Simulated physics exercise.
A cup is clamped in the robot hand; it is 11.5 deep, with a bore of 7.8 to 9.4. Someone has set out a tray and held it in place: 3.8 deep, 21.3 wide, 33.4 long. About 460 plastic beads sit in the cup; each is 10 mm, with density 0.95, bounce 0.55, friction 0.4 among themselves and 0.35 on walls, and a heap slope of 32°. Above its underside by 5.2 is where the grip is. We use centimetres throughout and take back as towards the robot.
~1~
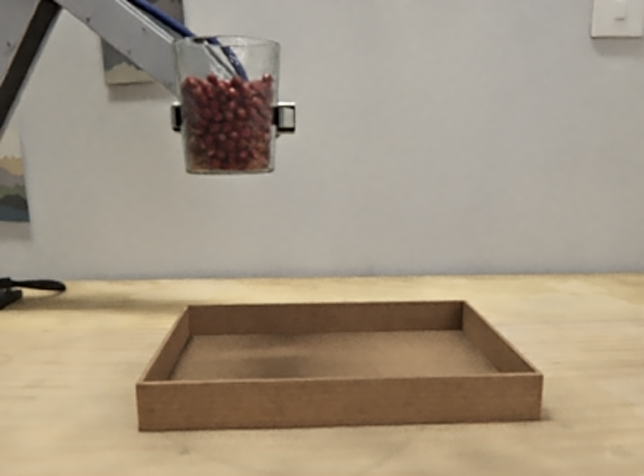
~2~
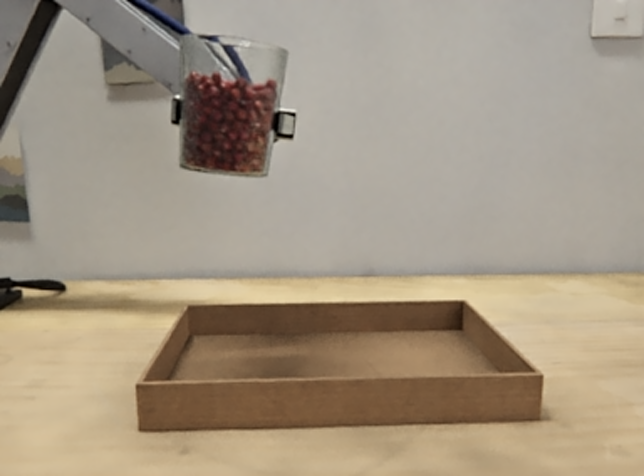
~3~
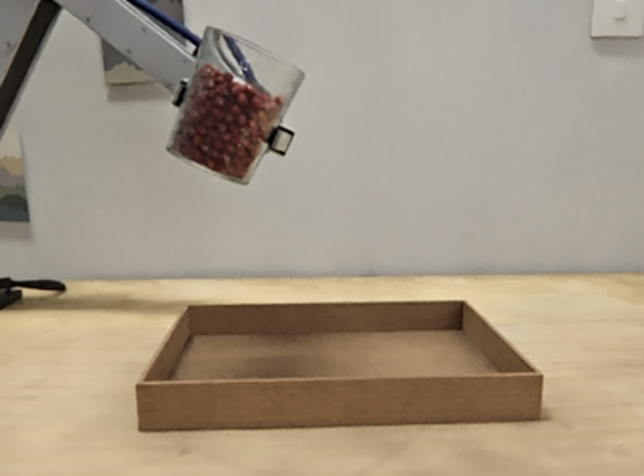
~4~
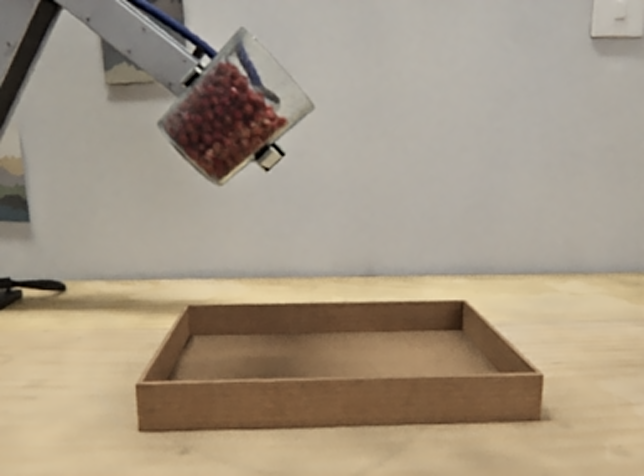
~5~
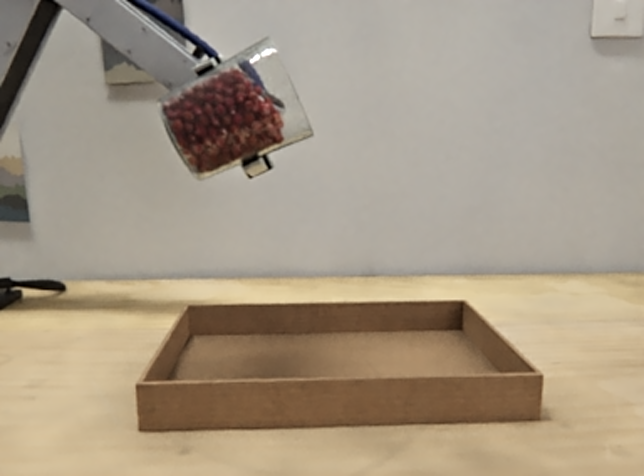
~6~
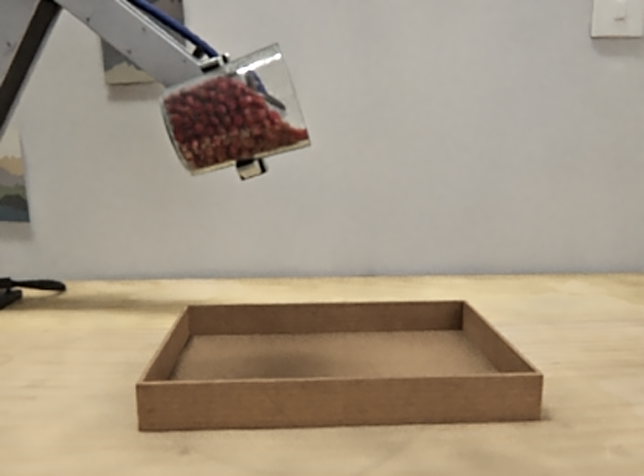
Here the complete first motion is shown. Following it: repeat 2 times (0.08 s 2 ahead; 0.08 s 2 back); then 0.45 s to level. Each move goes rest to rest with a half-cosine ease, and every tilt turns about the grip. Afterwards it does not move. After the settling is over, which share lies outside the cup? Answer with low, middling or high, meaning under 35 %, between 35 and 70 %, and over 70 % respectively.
Low.
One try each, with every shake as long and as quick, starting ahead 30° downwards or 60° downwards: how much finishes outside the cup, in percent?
Try one gives about 10 in a hundred, try two about 5 in a hundred.
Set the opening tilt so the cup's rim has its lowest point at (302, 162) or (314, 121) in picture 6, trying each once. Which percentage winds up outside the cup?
I'd put them at some 55 and 5 in a hundred.
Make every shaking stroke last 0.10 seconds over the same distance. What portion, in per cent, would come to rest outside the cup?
About 20 per cent in that case.
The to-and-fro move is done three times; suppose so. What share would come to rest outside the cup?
My guess is near 30 per cent.
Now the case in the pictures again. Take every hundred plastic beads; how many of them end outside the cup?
The share is close to 25 per cent.
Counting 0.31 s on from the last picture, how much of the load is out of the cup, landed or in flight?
Roughly 10 per cent by then.
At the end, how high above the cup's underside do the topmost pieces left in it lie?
Around 9.0 centimetres above the underside.
Then, 0.31 s on, tilted 72° forward, highest piece 28 above the table; 405 in the cup, 13 in the tray, 38 in flight or on a rim.
Then, 0.62 s on, tilted 19° forward, highest piece 31 above the table; 353 in the cup, 94 in the tray, 2 on the table or floor, 7 in flight or on a rim.
Then, 0.97 s on, level, highest piece 30 above the table; 353 in the cup, 98 in the tray, 5 on the table or floor.
Then, 2.02 s on, level, highest piece 30 above the table; 353 in the cup, 98 in the tray, 5 on the table or floor.
In the end, 353 in the cup, 98 in the tray, 5 on the table or floor. That is 23 % outside the cup.
